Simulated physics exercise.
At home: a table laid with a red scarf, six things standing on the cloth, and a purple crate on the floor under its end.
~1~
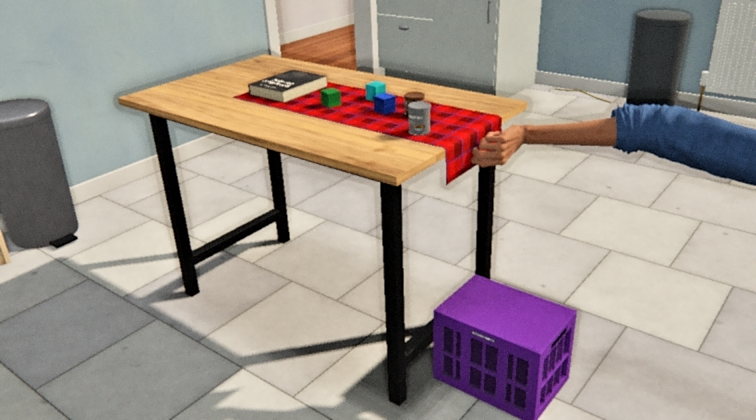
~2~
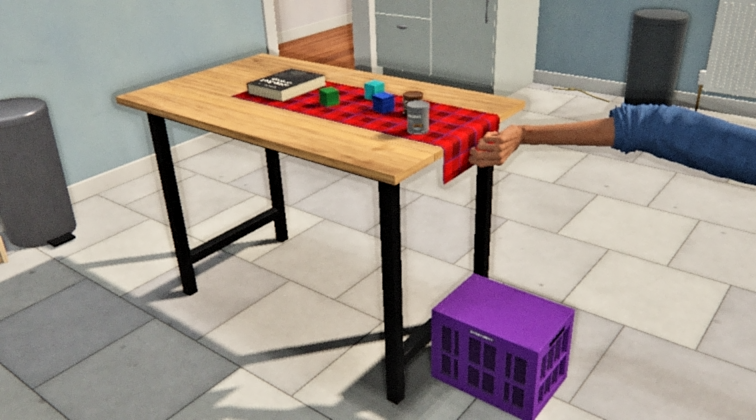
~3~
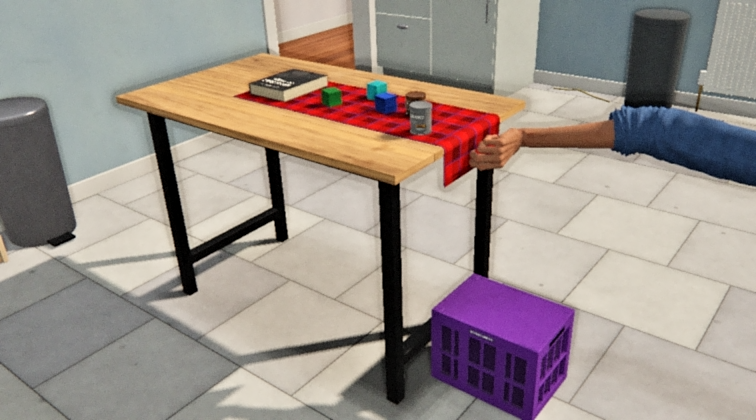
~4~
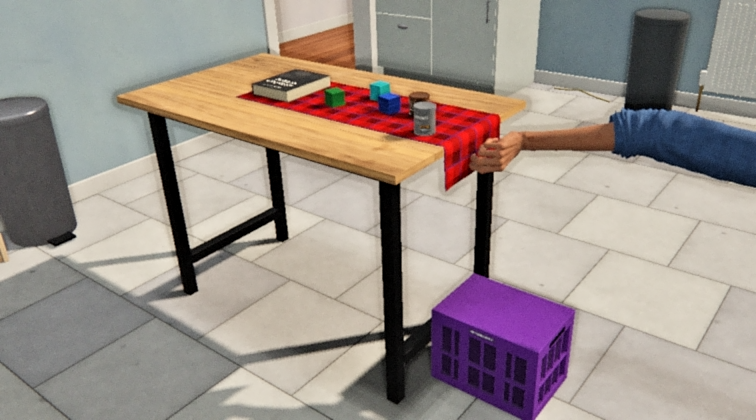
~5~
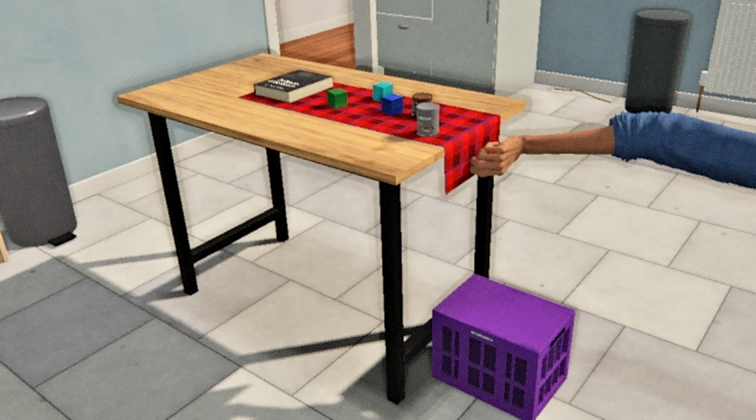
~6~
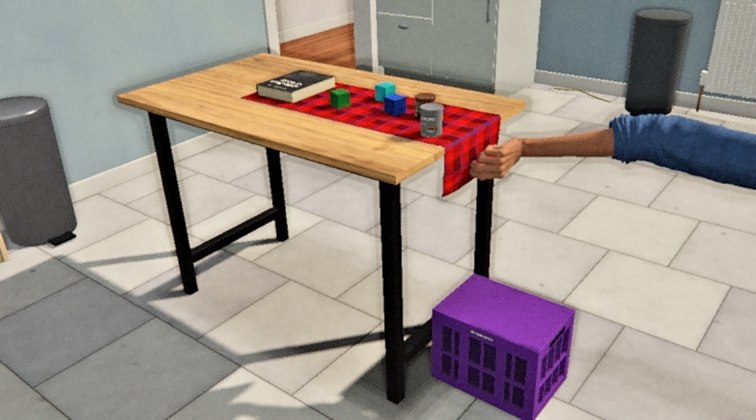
In the video, a hand grips the end of a red checked cloth on a wooden table and slowly draws it slightly toward the right, and the book, cubes, grey can and brown pot shift with it above a purple crate.
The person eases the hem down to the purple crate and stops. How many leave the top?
The count of fallen things is four.
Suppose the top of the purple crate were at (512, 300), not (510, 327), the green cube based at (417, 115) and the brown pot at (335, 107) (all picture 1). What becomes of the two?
The green cube falls, the brown pot keeps its place on top.
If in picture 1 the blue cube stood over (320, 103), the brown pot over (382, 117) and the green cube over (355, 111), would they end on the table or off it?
The blue cube stays on; the brown pot tumbles off; the green cube is carried off.
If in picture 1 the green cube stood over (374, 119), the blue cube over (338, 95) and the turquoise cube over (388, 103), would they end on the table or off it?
The green cube comes down; the blue cube remains up; the turquoise cube is carried off.
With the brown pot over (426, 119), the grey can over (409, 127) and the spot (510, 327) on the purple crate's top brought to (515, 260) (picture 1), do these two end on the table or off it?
The brown pot is carried off, the grey can tumbles off.
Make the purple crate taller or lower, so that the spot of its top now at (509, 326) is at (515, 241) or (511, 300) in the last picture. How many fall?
Then 1 and 3.
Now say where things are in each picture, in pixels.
In the first picture, hem (445, 185); grey can (419, 105); brown pot (414, 94); blue cube (385, 96); turquoise cube (376, 84); green cube (330, 91); top of the crate (510, 327).
In the second picture, hem (443, 184); grey can (418, 104).
In the third picture, hem (444, 187); brown pot (416, 94).
In the fourth picture, hem (445, 191); blue cube (389, 96); top of the crate (509, 326).
In the fifth picture, hem (446, 195); turquoise cube (383, 84).
In the sixth picture, hem (441, 197); grey can (431, 107); brown pot (425, 96); blue cube (395, 97); turquoise cube (385, 84); green cube (340, 91).
A little later, hem near (473, 231); grey can gone.
Next, hem near (473, 283); grey can, brown pot and blue cube gone.
When it is over, hem on the crate; grey can, brown pot, blue cube and turquoise cube gone. It carries off four.
